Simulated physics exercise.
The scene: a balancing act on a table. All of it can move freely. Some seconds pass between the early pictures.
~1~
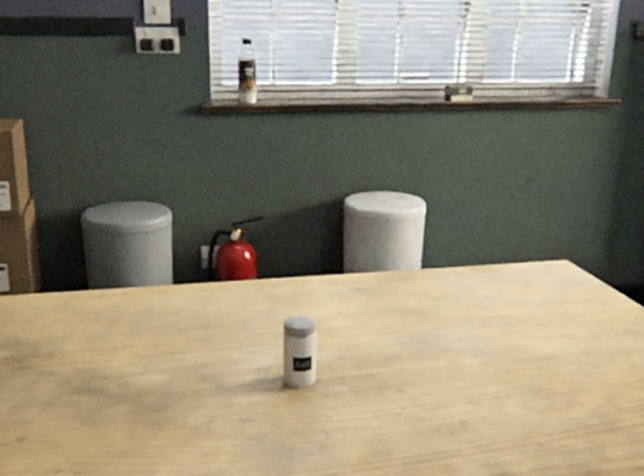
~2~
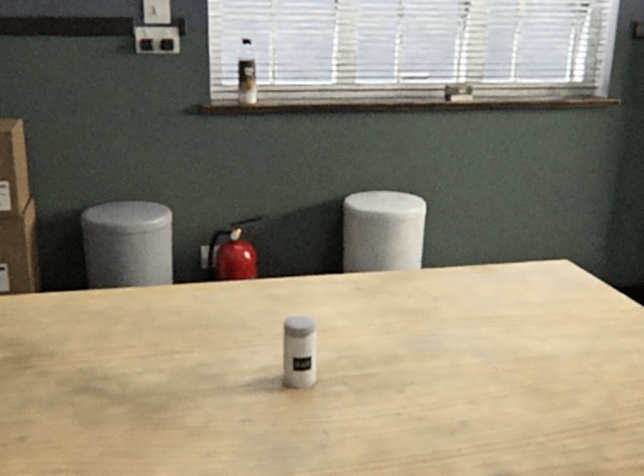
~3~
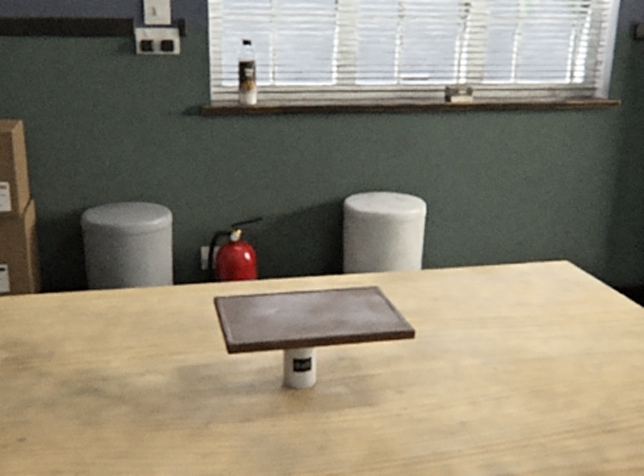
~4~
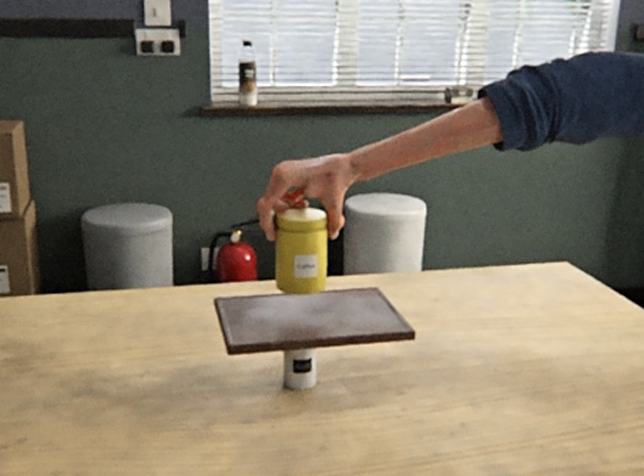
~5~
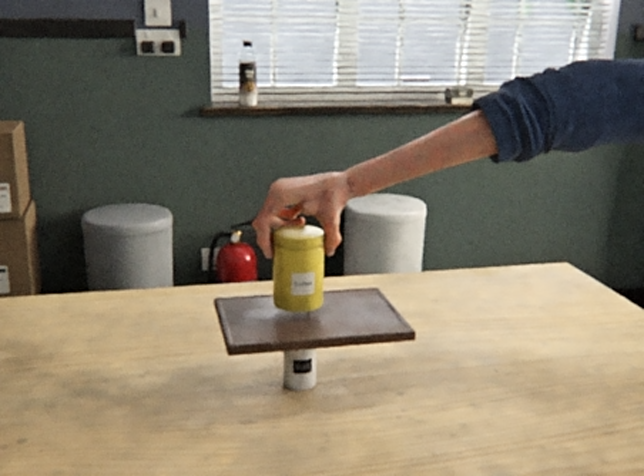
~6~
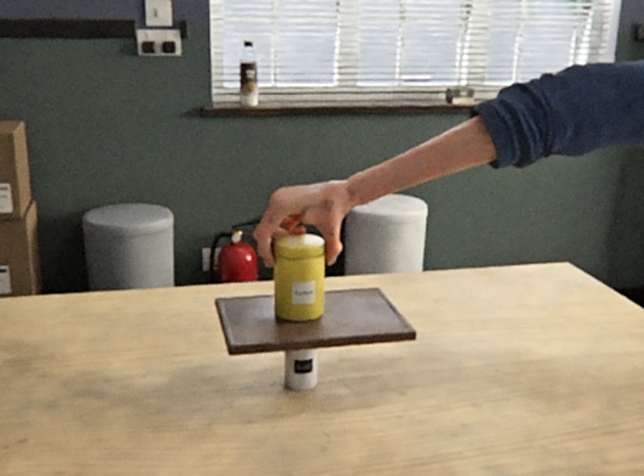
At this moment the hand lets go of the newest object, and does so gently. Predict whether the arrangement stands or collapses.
Oh, it remains standing just fine.
Then, 0.20 s past the last view, nothing moves.
Then, 0.40 s past the last view, yellow jar resting near (299, 278).
Finally, all 3 still in place. Final places as the last picture's camera would see them, yellow jar near (299, 278). The stack holds.
